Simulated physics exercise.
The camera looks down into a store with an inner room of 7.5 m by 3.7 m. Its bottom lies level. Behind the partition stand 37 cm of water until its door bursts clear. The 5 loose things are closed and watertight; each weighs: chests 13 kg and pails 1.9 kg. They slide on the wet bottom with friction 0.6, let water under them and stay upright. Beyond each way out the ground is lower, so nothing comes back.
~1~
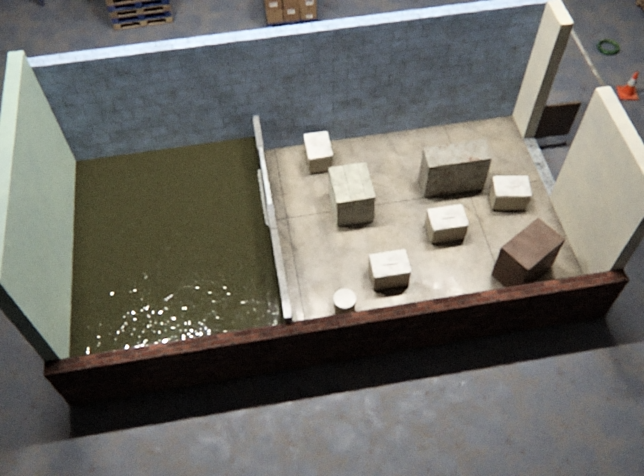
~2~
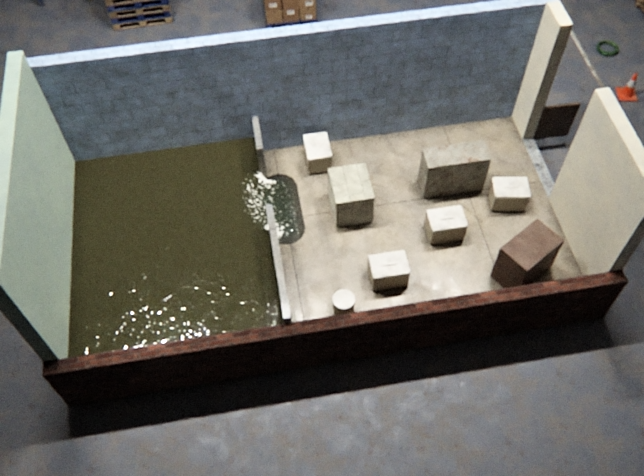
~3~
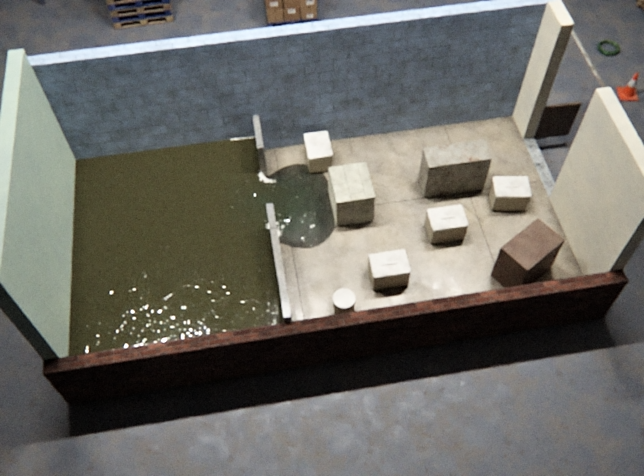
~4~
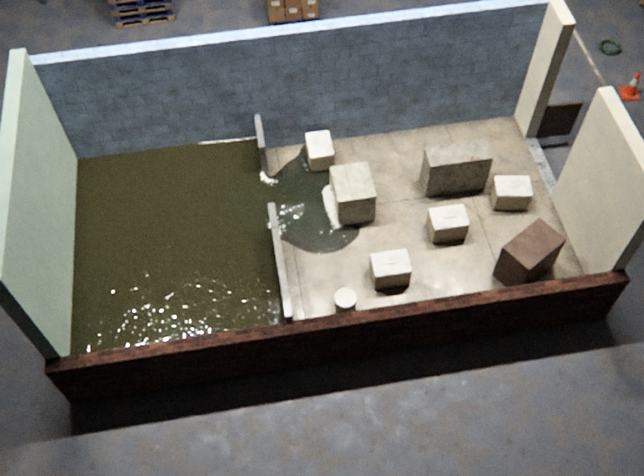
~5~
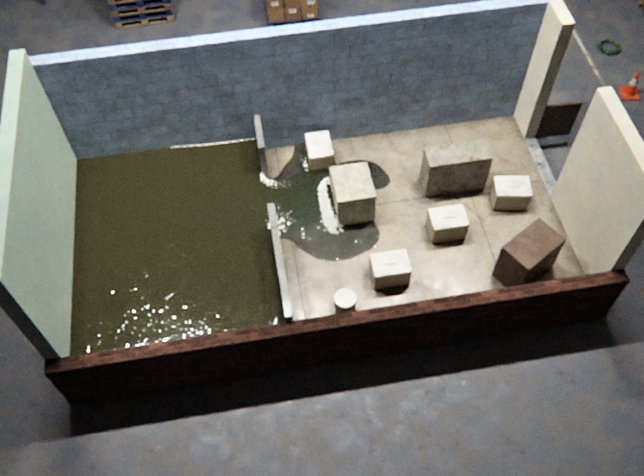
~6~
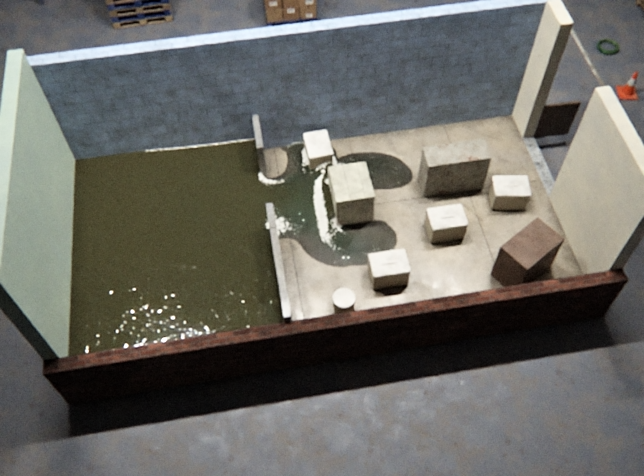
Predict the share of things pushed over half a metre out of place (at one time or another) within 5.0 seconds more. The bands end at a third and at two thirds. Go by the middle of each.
That comes to between one and two thirds.
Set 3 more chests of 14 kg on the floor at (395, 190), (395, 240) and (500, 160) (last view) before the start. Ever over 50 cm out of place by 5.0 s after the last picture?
In that order: Less, less, more.
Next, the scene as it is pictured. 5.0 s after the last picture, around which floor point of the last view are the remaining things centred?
At about (435, 251).
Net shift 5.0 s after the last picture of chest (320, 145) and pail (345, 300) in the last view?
In turn: Gone out, 80 cm.
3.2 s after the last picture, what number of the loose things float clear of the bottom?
I count 2.
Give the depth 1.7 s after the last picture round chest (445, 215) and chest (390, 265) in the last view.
About 3 and 5 cm.
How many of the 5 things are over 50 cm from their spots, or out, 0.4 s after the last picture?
0 of them.
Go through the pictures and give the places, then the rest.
In the first frame, a chest at (318, 145) rests on the ground; a chest at (448, 217) rests on the ground; 11.1 m2 under water; 0 of 5 have shifted.
In the second frame, a chest at (317, 145) rests on the ground; a chest at (447, 218), on the bottom; water covers 11.7 m2; 0 of 5 have shifted.
In the third frame, a chest at (318, 144) rests on the ground; a chest at (448, 217), on the bottom; water covers 12.5 m2; 0 of 5 have shifted.
In the fourth frame, a chest at (320, 144), on the bottom; a chest at (449, 217), on the bottom; 13.0 m2 under water; 0 of 5 have shifted.
In the fifth frame, a chest at (319, 144) rests on the ground; a chest at (449, 217) rests on the ground; 13.6 m2 under water; 0 of 5 have shifted.
In the sixth frame, a chest at (318, 143), on the bottom; a chest at (447, 217) rests on the ground; 14.3 m2 under water; 0 of 5 have shifted.
Then, 0.4 s after the last picture 0 of 5 are over 50 cm from their spots; 0 afloat.
Then, 1.7 s after the last picture 1 of 5 are over 50 cm from their spots; 2 afloat.
Then, 3.2 s after the last picture 3 of 5 are over 50 cm from their spots; 2 afloat.
Then, 5.0 s after the last picture 3 of 5 are over 50 cm from their spots, and 3 have been at some point; 3 afloat.
